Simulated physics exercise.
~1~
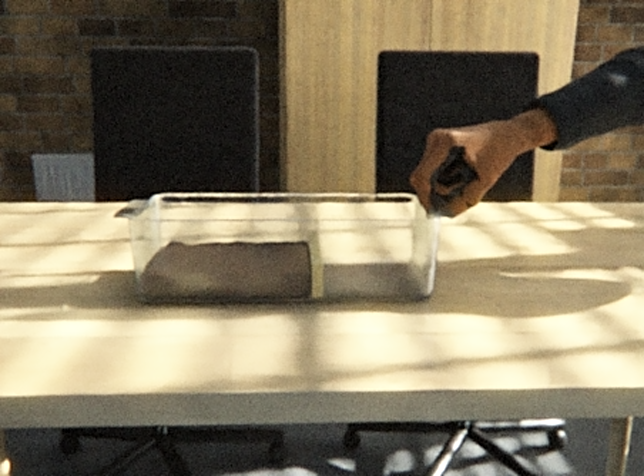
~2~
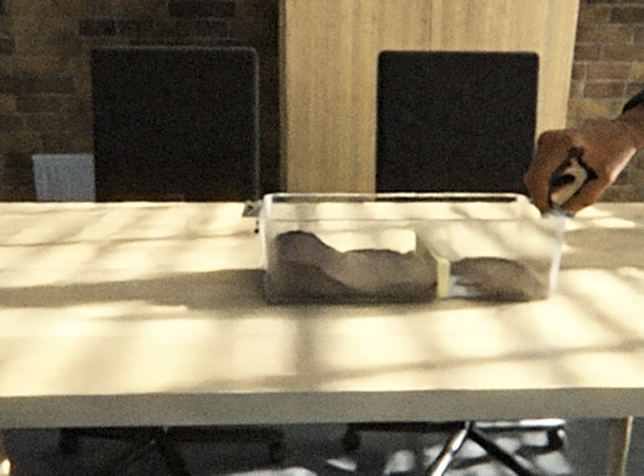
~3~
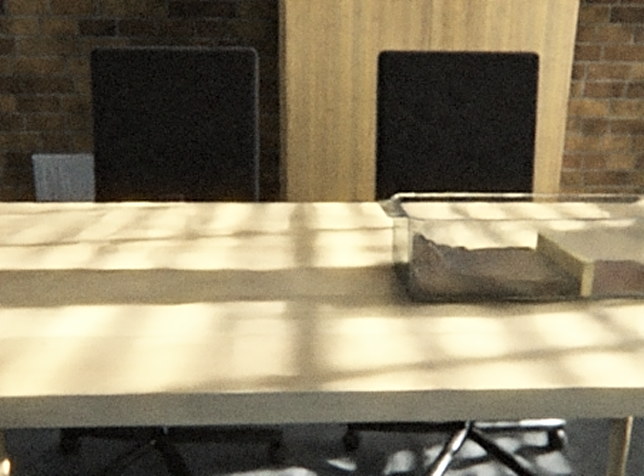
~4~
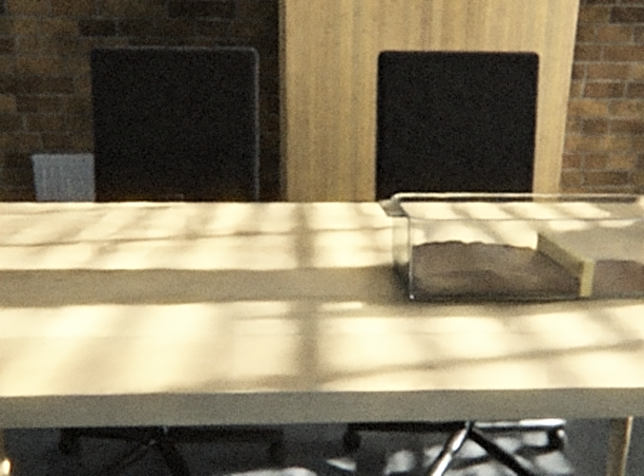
Dark liquid sloshing over the divider of a clear oblong tub as a hand pulls it rightwards along a table, then settling.
